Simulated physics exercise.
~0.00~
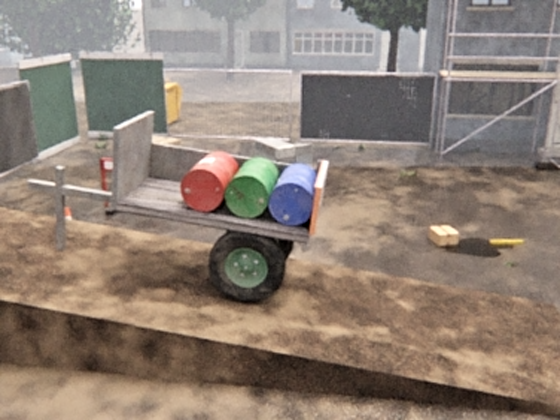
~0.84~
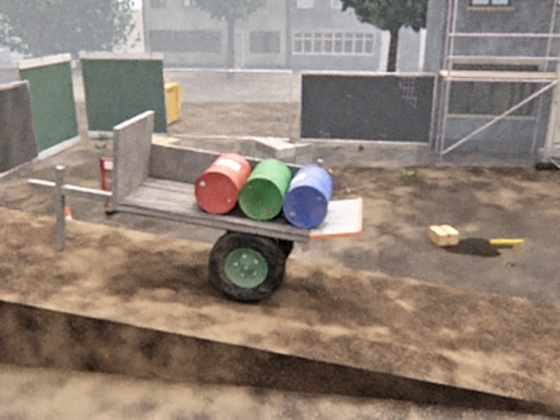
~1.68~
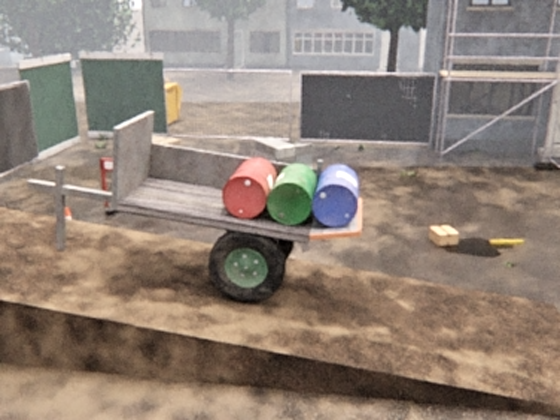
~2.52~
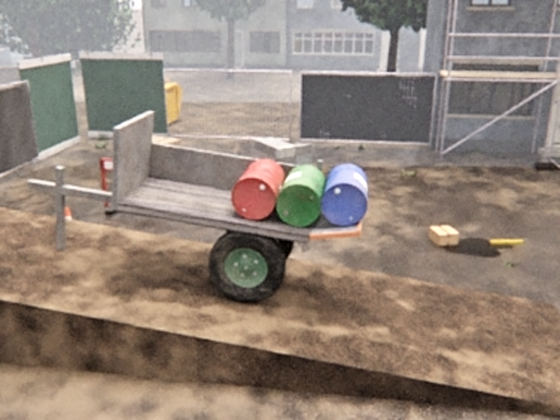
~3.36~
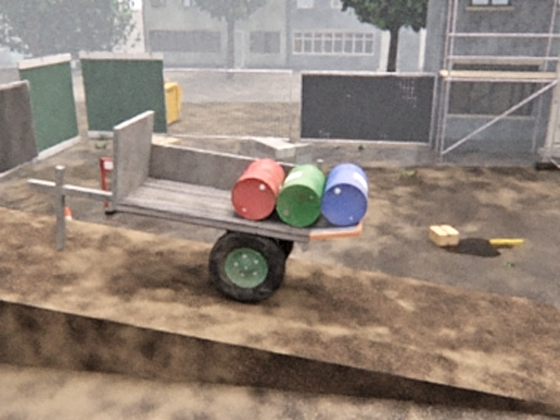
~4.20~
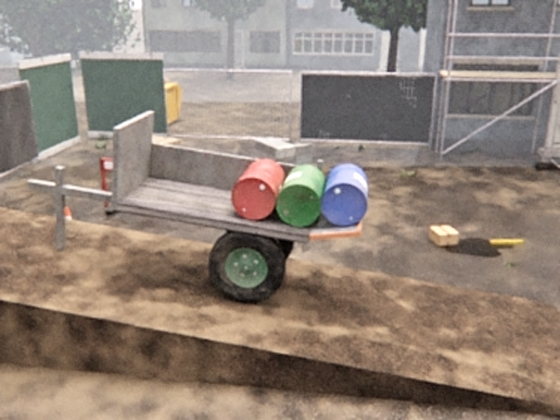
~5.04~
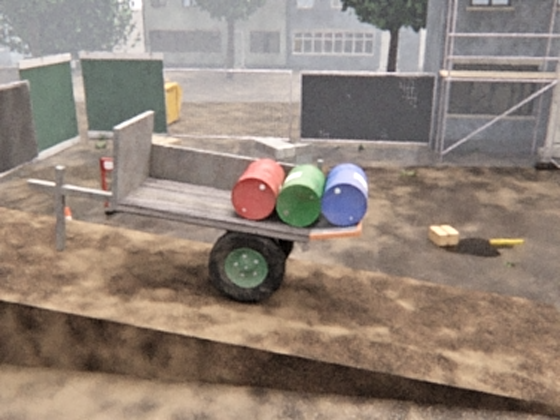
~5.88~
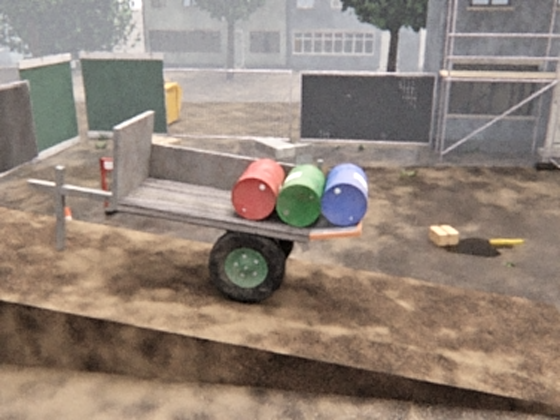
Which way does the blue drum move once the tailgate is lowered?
The blue drum rolls to the right, moving onto the lowered tailgate.
Three drums, red, green and blue from left to right, lie side by side with their ends facing the viewer on a grey wooden trailer, seen from the side on a sloping dirt ramp. Fences, scaffolding and hazy buildings stand behind, and a yellow-handled tool lies on the ground at right. The tailgate at the right end swings down and stops, sloping slightly outward. The drums roll right together, and the blue one moves onto the lowered gate. They come to rest against one another, with red and green still on the bed and none falling off.
